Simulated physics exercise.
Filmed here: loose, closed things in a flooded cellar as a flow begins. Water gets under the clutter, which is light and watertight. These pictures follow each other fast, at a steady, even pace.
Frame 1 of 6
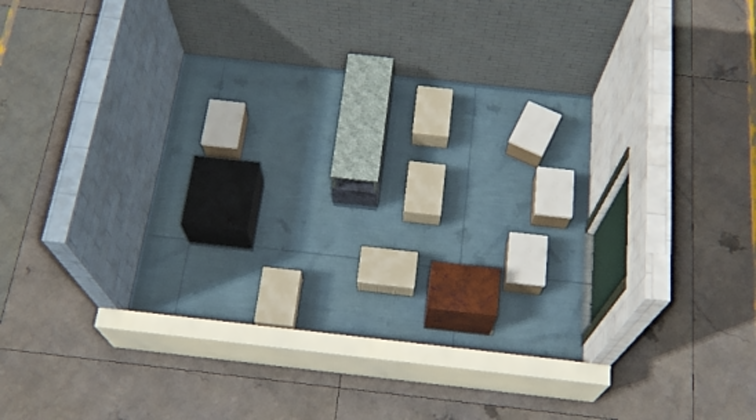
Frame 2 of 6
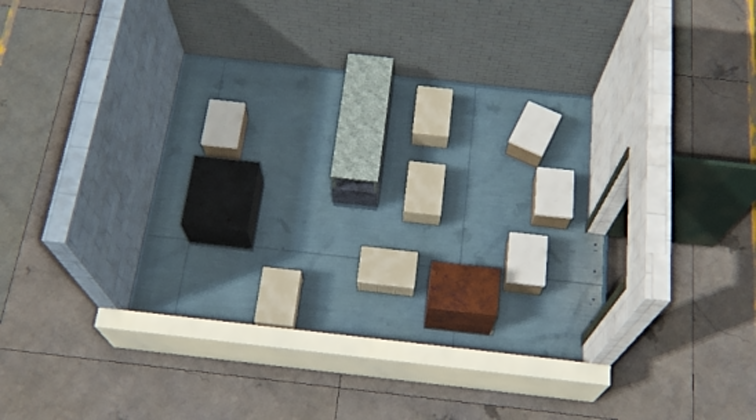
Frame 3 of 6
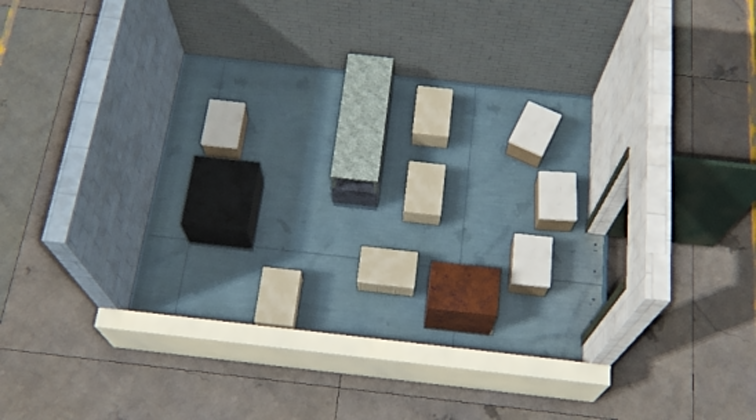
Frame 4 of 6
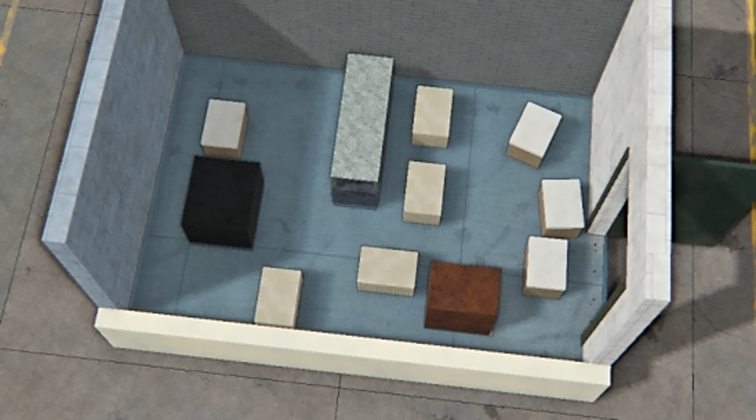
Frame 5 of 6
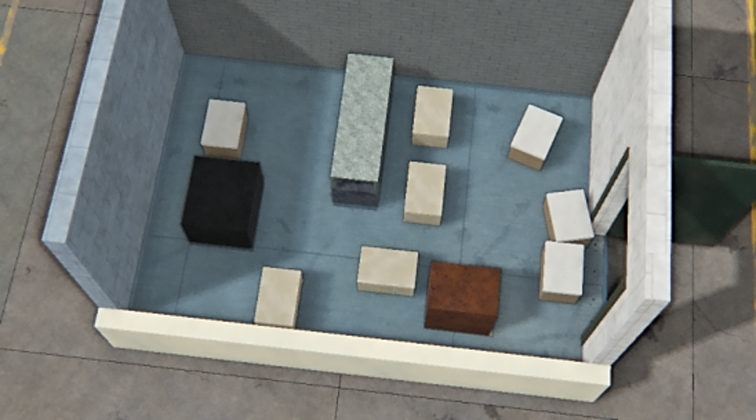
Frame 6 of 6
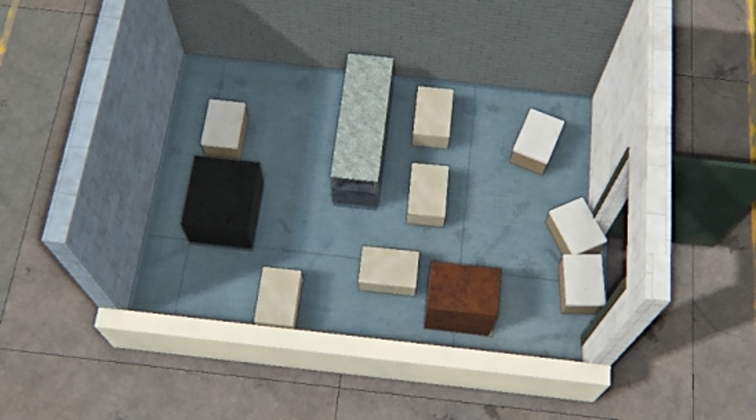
Two pale boxes near the right wall sit still as the dark green panel in its opening swings outward, then they begin drifting slowly toward the gap. The upper one turns as both slide right and downward, drawing close together beside the opening, while the other boxes barely shift.
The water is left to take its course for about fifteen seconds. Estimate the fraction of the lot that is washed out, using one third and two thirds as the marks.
The fraction is between one and two thirds.
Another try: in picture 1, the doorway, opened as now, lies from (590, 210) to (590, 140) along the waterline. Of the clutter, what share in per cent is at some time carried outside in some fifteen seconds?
My estimate is some 80 percent.
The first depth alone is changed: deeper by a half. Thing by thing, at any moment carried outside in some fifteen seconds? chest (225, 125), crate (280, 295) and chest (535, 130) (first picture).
Outcomes, first to last: Kept back, kept back, departed.
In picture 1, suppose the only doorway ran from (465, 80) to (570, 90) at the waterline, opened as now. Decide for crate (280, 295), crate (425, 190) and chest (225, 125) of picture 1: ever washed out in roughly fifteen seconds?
The three give no escape, escape and no escape, in that order.
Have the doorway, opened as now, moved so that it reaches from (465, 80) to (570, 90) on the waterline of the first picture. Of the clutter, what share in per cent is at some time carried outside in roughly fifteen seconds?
I'd put it near 80 percent.
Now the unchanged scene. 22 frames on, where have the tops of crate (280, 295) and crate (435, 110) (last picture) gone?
Near (406, 310) and (467, 140).
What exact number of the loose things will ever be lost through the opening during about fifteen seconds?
Counting them up gives 5.
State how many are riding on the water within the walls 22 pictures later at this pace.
The total is 4.
A moment on, 2 of 8 are out; 6 afloat.
Next, 2 of 8 are out; 6 afloat.
Later, 4 of 8 are out; 4 afloat.
In the end, 5 of 8 are out; 3 afloat.
